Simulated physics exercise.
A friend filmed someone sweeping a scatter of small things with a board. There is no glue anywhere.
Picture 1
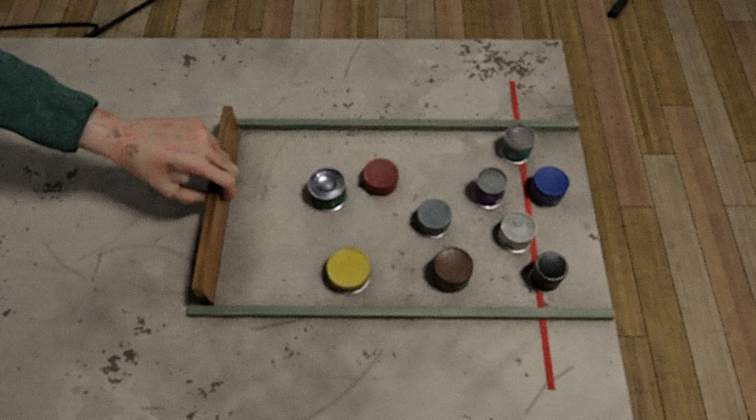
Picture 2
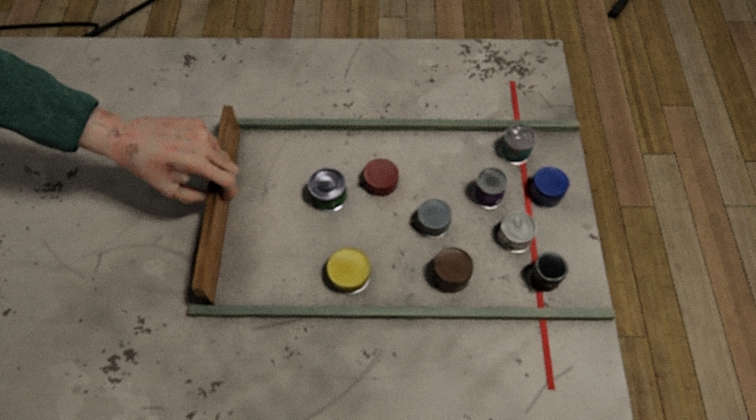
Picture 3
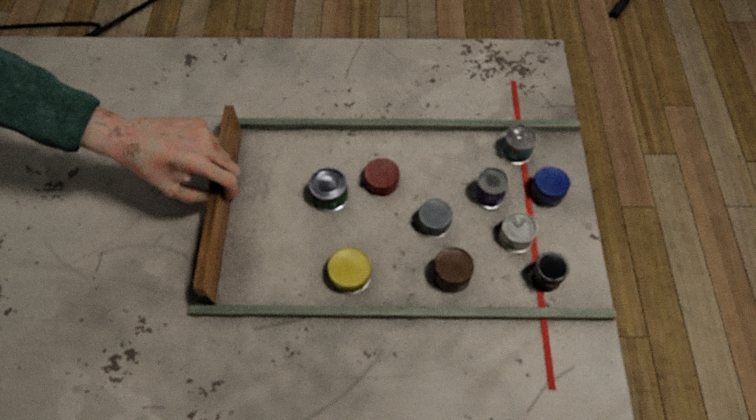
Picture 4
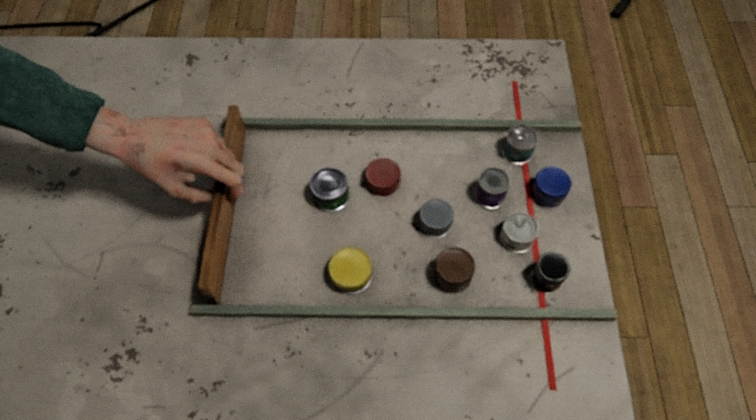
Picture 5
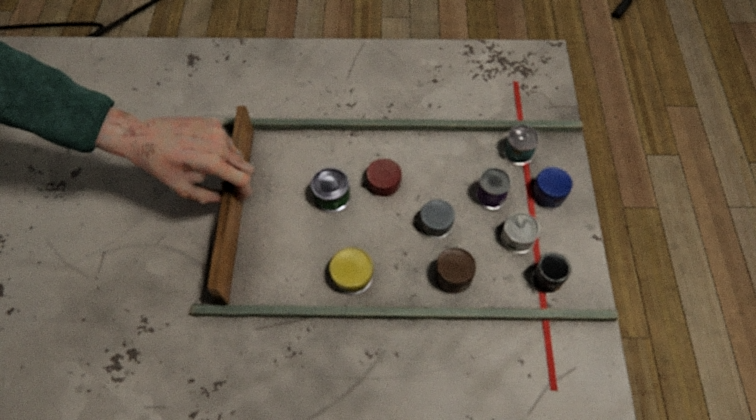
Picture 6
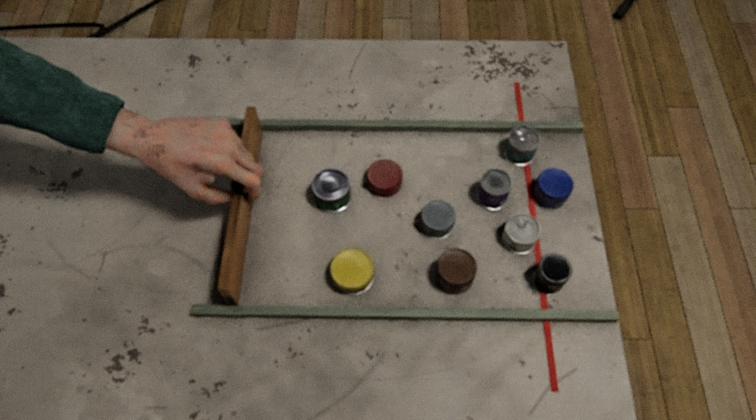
A hand in a green sleeve held a wooden board on a gray tabletop, then slid it a short way right between two rails, while the scattered little pots and tins ahead stayed put.
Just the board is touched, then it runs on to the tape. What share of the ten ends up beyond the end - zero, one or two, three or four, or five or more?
Turns out the ones that don't stay up top number one or two.
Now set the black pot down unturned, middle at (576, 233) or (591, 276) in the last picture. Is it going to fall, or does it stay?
In the two tries the black pot ends up below and ends up below, in that order.
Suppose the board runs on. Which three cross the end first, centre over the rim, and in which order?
Order, earliest first: Black pot, blue tub, brown tub.
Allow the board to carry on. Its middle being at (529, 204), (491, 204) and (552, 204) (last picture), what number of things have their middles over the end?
The counts are 2, 0 and 4, in that order.
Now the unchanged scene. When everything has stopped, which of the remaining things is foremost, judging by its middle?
The brown tub finishes nearest.
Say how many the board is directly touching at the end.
4 in contact.
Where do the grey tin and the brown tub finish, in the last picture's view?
Final centres, in order: Near (553, 226), near (606, 273).
A little later, none off yet; blue tub at rest near (553, 189); black pot at rest near (552, 275); turquoise tin at rest near (522, 146).
When it is over, the number that fall off is one or two; down, black pot and blue tub.
